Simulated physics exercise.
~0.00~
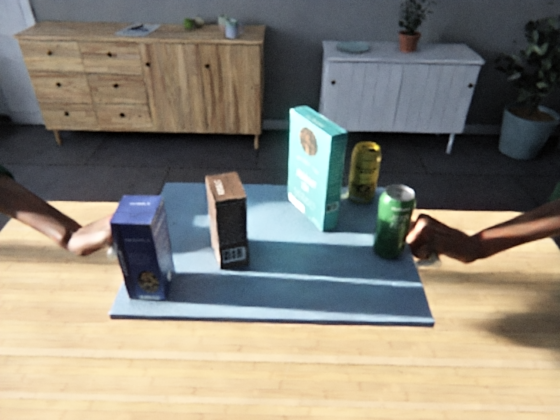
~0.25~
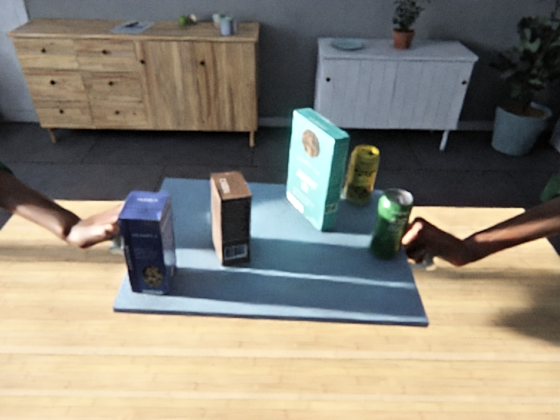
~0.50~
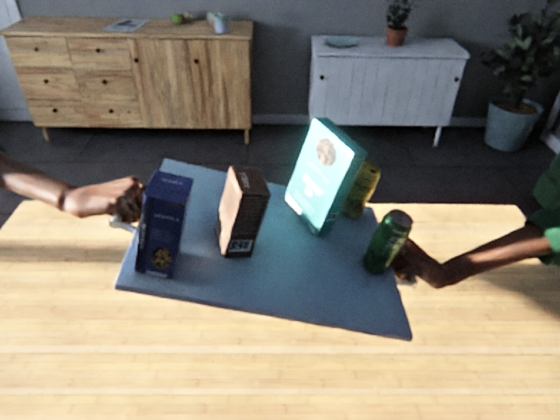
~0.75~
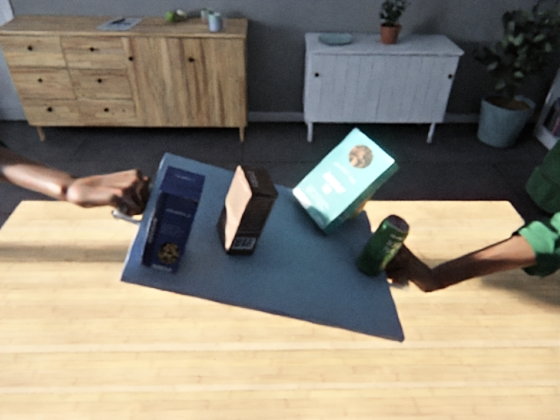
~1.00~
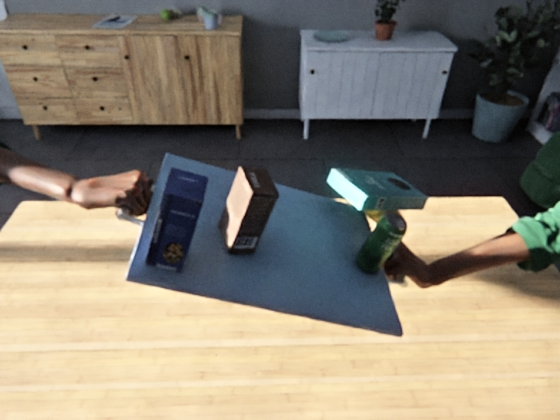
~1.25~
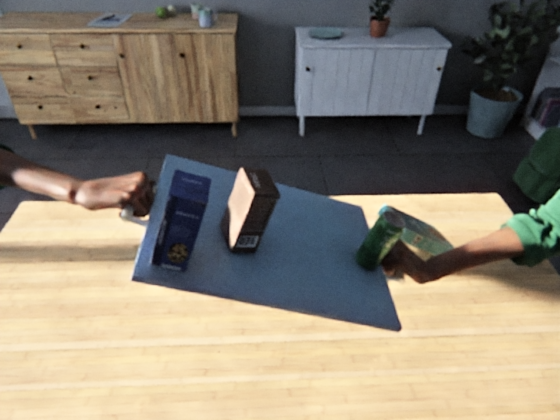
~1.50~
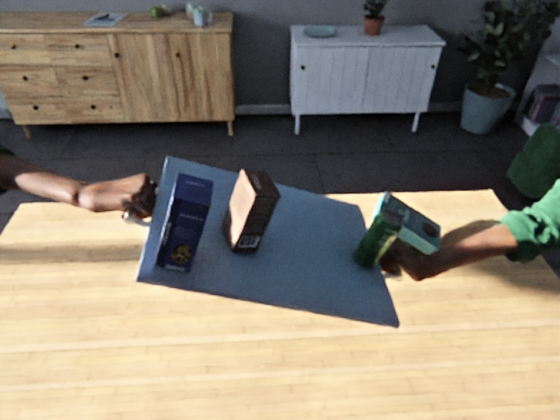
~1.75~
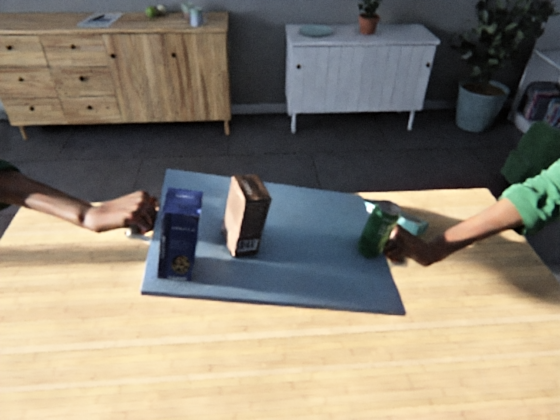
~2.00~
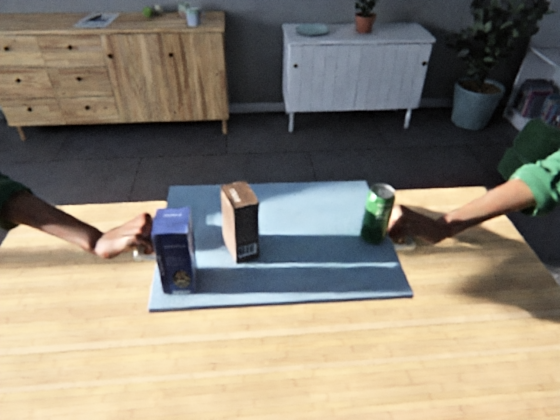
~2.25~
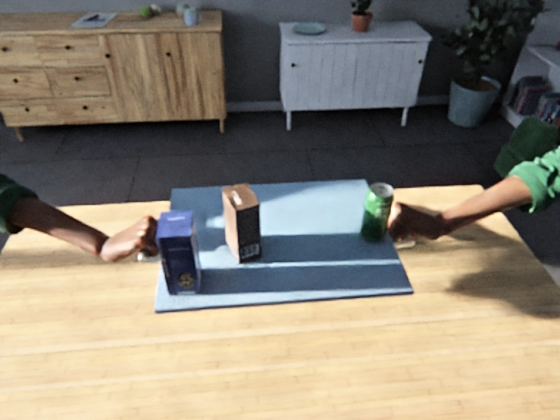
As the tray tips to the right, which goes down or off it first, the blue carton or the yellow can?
The yellow can goes first, leaving the tray on the lowered right side. The blue carton stays on and is still standing when the tray is level again.
